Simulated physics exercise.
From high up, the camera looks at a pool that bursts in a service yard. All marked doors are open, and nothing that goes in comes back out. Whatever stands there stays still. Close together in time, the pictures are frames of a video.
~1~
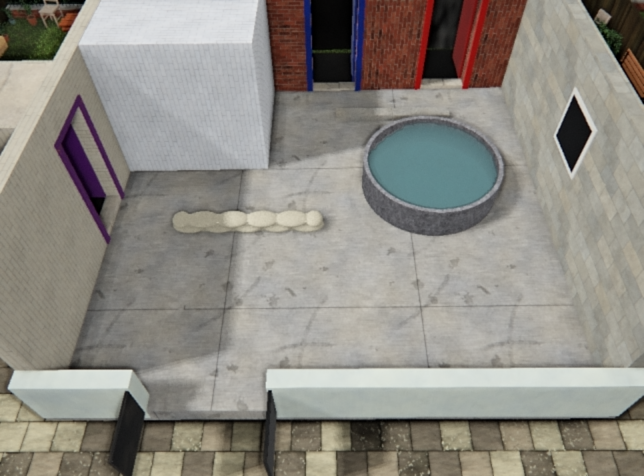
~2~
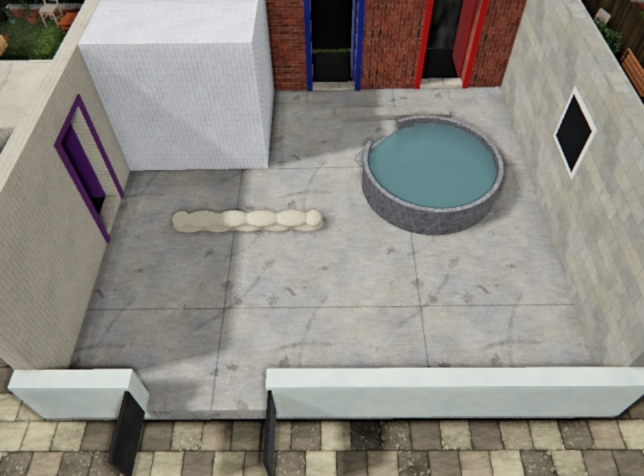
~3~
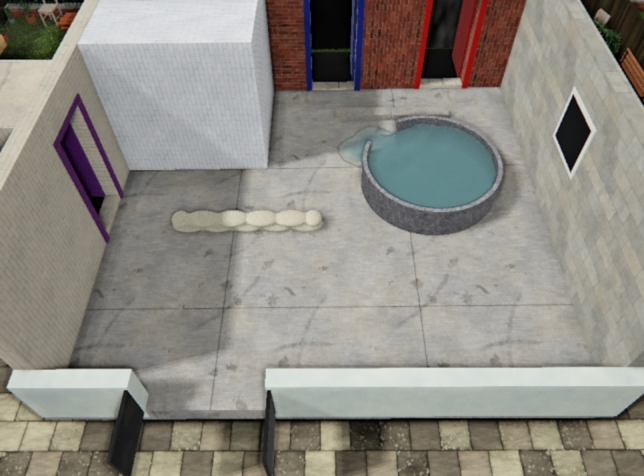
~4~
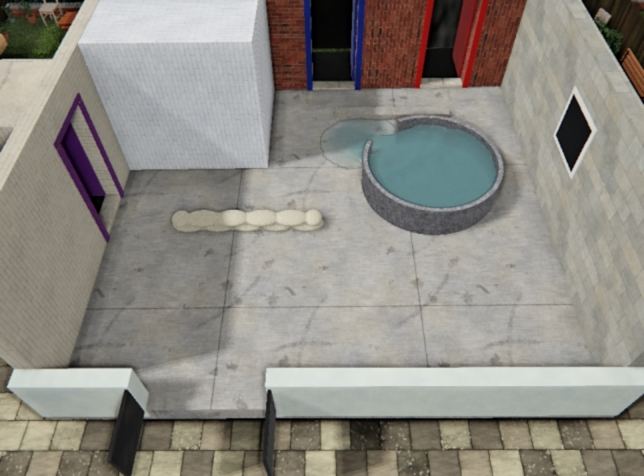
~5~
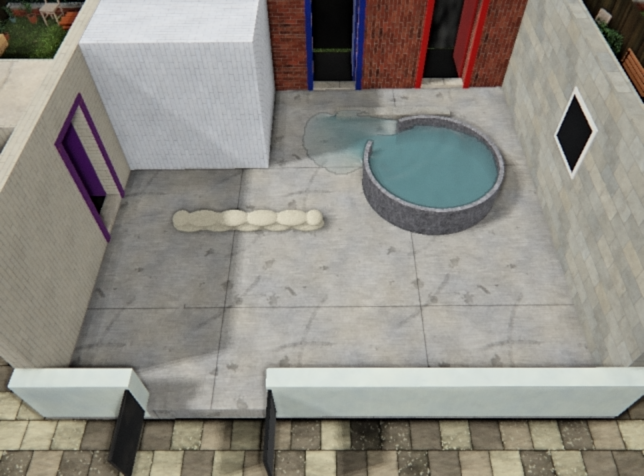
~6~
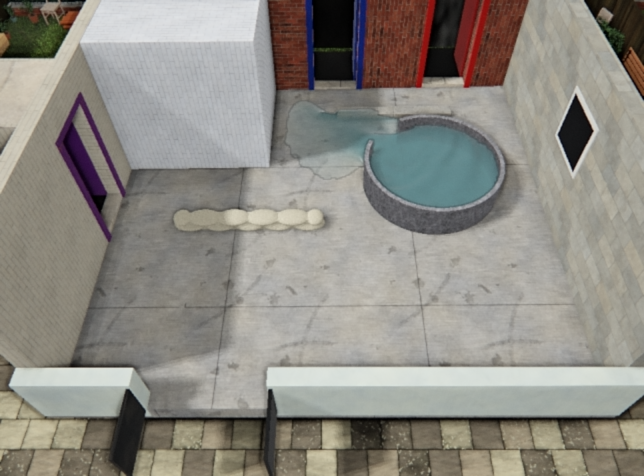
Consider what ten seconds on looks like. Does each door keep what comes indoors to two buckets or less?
Result: The purple door will be within bounds. The blue door will be over the limit. The red door will be within bounds.
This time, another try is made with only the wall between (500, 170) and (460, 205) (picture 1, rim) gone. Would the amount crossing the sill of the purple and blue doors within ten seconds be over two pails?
The purple door remains below, and the blue door remains below.
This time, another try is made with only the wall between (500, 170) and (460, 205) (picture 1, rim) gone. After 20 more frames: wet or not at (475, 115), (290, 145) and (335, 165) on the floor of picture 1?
First soaked, second unwetted, third unwetted.
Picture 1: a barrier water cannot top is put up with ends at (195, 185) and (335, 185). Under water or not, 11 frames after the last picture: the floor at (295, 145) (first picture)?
Submerged.
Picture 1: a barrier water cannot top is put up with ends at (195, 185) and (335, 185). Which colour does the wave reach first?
My choice is the door marked blue.
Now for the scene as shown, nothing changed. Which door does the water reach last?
It's the purple door.
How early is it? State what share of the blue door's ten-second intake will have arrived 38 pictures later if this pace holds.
Roughly 75 %.
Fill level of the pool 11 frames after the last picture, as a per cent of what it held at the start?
It works out to roughly 66 percent.
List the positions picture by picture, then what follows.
The pool at (432, 164) is whole and still, in the first frame.
Water pours out on the pool's far side and has run to a hidden place, in the second frame.
The front is at (369, 129), out from the gap on the pool's far side, in the third frame.
Water pours out on the pool's far side and has run to (327, 133), in the fourth frame.
Water pours out on the pool's far side and has run to (313, 120), in the fifth frame.
Water pours out on the pool's far side and has run to (297, 106), in the sixth frame.
A moment on, water covers 15 % of the floor; the purple door not reached, the blue door wet at the sill, nothing in, the red door not reached.
Next, water covers 20 % of the floor; the purple door not reached, the blue door under two buckets in, the red door not reached.
Then, water covers 25 % of the floor; the purple door not reached, the blue door over two buckets in, the red door wet at the sill, nothing in.
Later, water covers 45 % of the floor; the purple door wet at the sill, nothing in, the blue door far over two buckets in, the red door wet at the sill, nothing in.
In the end, water covers 70 % of the floor; the purple door wet at the sill, nothing in, the blue door far over two buckets in, the red door wet at the sill, nothing in.
